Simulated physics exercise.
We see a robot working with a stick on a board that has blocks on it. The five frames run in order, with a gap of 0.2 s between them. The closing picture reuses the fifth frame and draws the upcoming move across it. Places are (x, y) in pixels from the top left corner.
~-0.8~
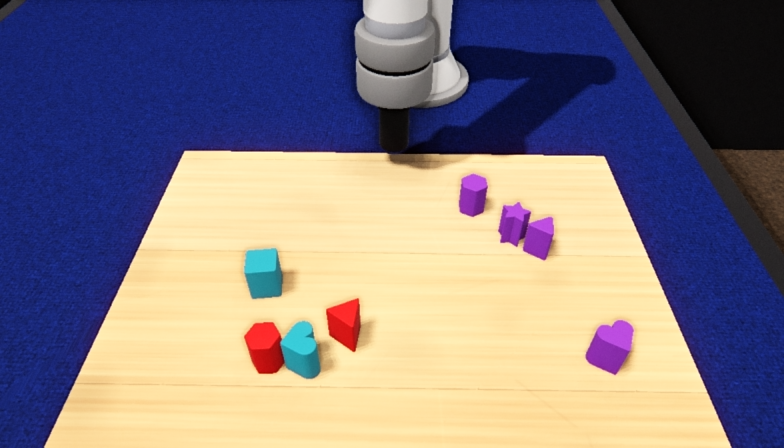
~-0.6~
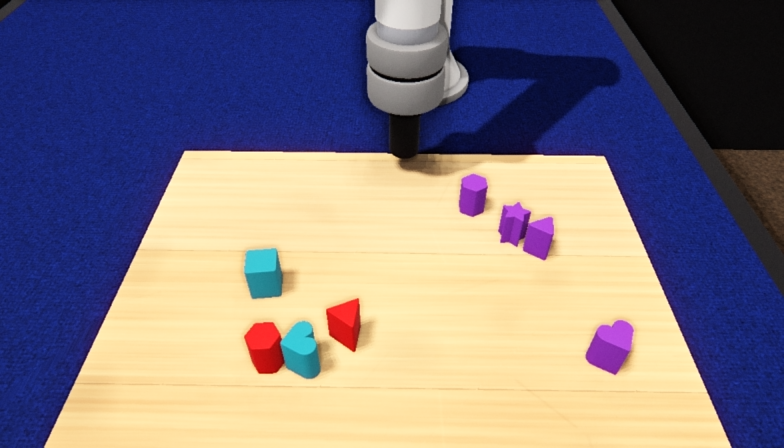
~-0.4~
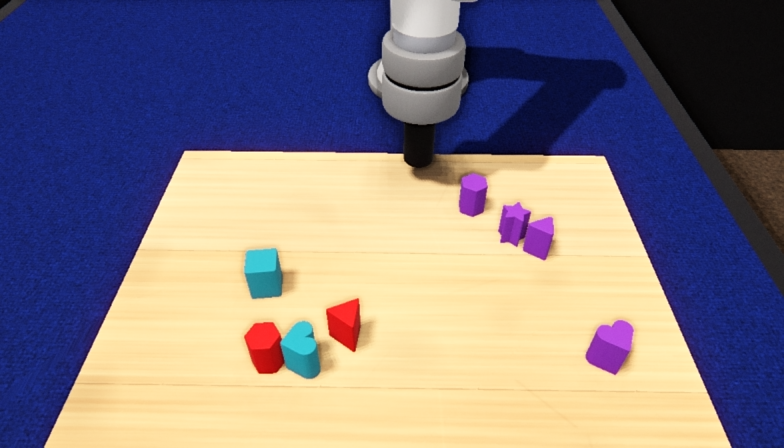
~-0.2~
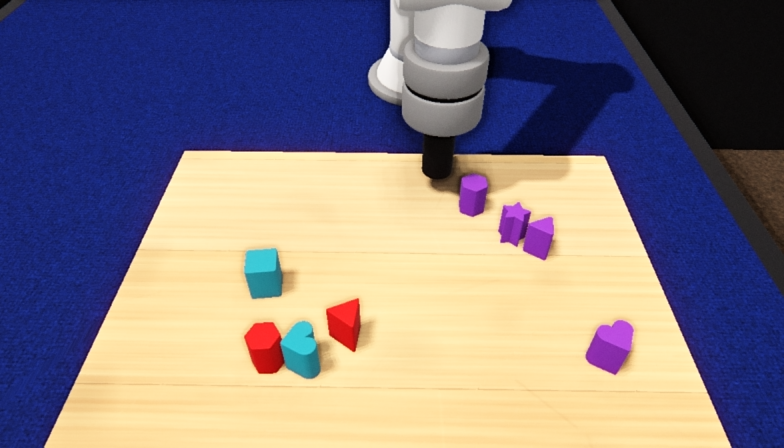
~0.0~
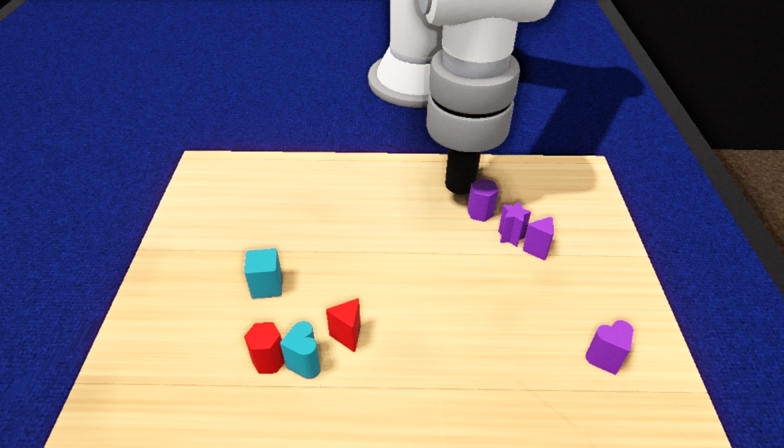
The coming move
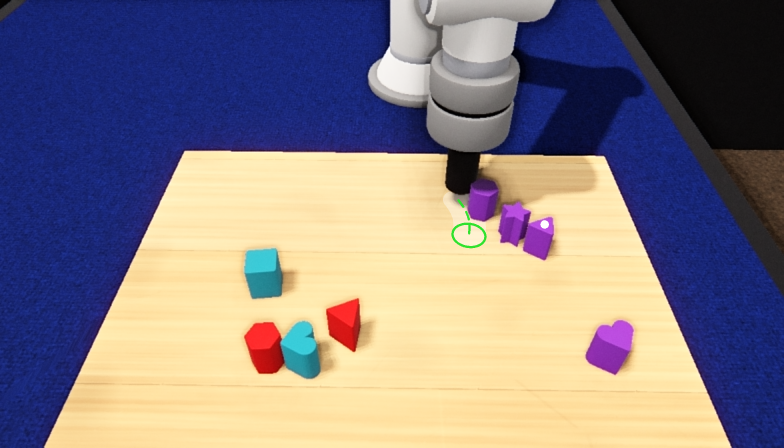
The video shows a robot arm above a wooden board with red, teal and purple blocks, moving its black stick right and slightly toward the viewer, then nudging the purple six-sided block a little toward the purple star-shaped block.
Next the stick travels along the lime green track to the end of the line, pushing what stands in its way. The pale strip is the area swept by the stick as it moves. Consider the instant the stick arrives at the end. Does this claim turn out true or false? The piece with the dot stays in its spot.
That statement is accurate.
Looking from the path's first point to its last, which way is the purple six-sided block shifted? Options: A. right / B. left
I'll go with B - left.
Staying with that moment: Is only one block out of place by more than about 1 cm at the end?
Answer: Yes.
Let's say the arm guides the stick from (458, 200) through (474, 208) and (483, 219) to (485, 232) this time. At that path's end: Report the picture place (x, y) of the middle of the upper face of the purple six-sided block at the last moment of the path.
Its top middle will sit at (520, 212).
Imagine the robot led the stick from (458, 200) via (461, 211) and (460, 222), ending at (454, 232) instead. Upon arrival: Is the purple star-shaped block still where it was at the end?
Final answer: Yes.
Path on the board, from (458, 200) by way of (466, 211) and (469, 223) to (469, 235); the dot is on the purple triangular piece.
On the path given first. Halfway along, stick (470, 203); purple six-sided block (501, 198), turned 35° anticlockwise.
At the end, stick (471, 221); purple six-sided block (503, 200), turned 45° anticlockwise; purple star-shaped block (520, 214), turned 15° anticlockwise; purple triangular piece in place.
